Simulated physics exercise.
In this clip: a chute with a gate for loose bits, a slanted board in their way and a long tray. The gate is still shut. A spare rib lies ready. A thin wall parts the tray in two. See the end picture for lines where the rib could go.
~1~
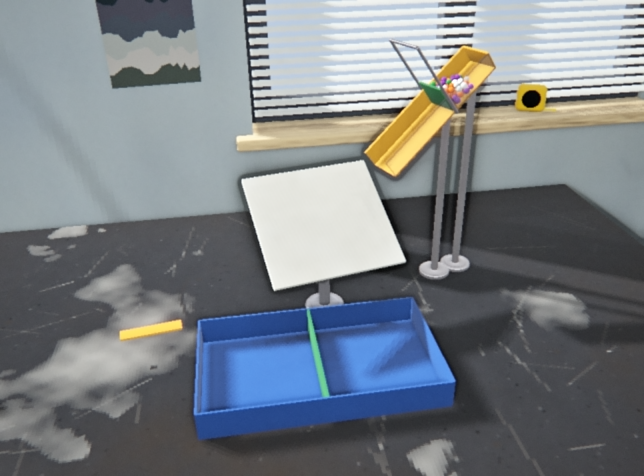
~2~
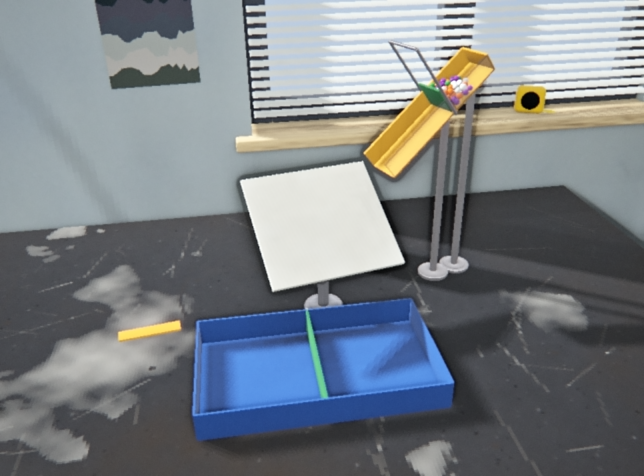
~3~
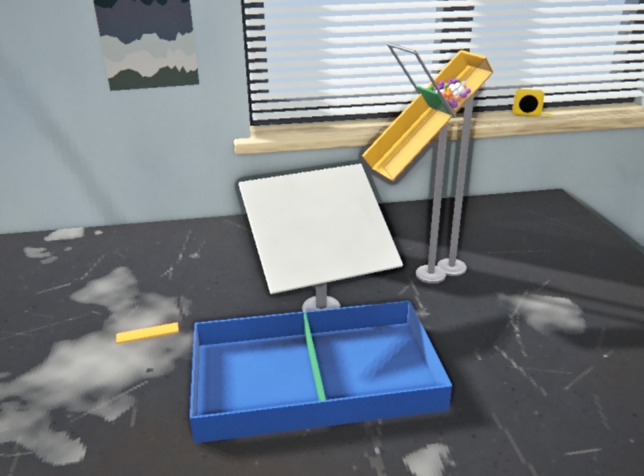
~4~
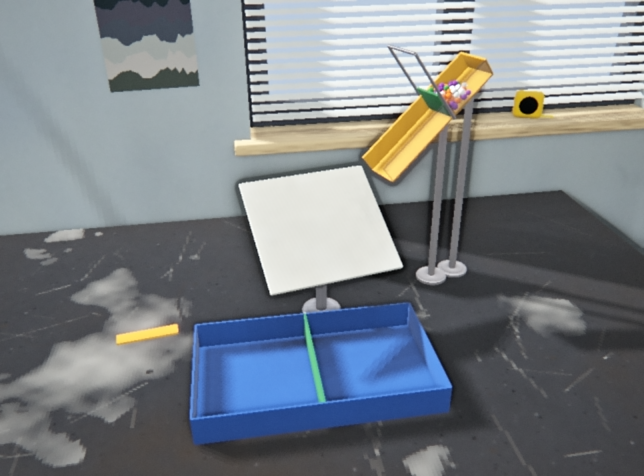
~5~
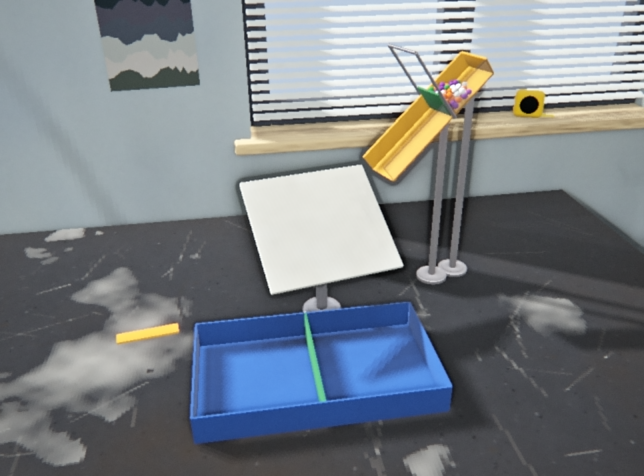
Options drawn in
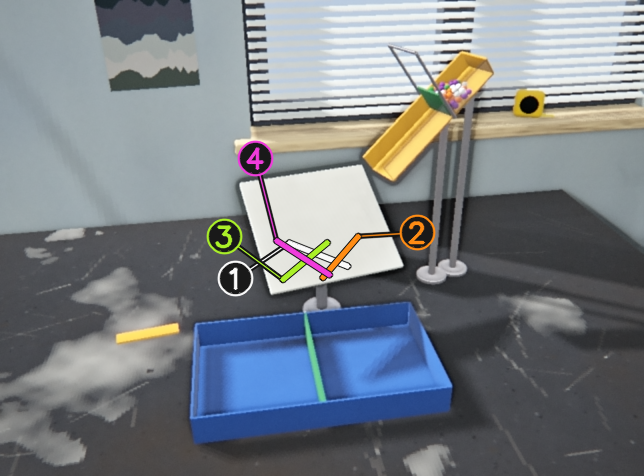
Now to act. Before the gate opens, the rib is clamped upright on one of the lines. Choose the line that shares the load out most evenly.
The best line is 3.
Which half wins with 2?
Left.
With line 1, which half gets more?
Right.
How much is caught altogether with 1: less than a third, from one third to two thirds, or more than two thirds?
It is more than two thirds.
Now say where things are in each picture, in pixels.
Load behind the gate at (451, 88), round plastic beads; lip of the chute at (385, 170), sloping fairly steeply, in the first frame.
Middle of the board at (322, 221), tilted fairly steeply; middle of its low edge at (341, 276); of its high edge at (304, 171), in the second frame.
Front corners of the tray at (191, 418) and (451, 385); front end of its middle wall at (325, 401); gate still shut at (429, 93), in the third frame.
Middle of the load at (448, 94); lip at (383, 176), in the fourth frame.
Middle of the load at (449, 93); lip at (383, 175), in the fifth frame.
On the marked copy, line 1 from (289, 242) to (347, 266); line 2 from (358, 236) to (322, 277); line 3 from (327, 242) to (282, 279); line 4 from (276, 240) to (329, 274).
If 1 is chosen, of what is caught, a small part in the left half, most in the right.
If 2 is chosen, of what is caught, most in the left half, about a quarter in the right.
If 3 is chosen, of what is caught, about a third in the left half, about two thirds in the right.
If 4 is chosen, of what is caught, a stray few in the left half, nearly all in the right.
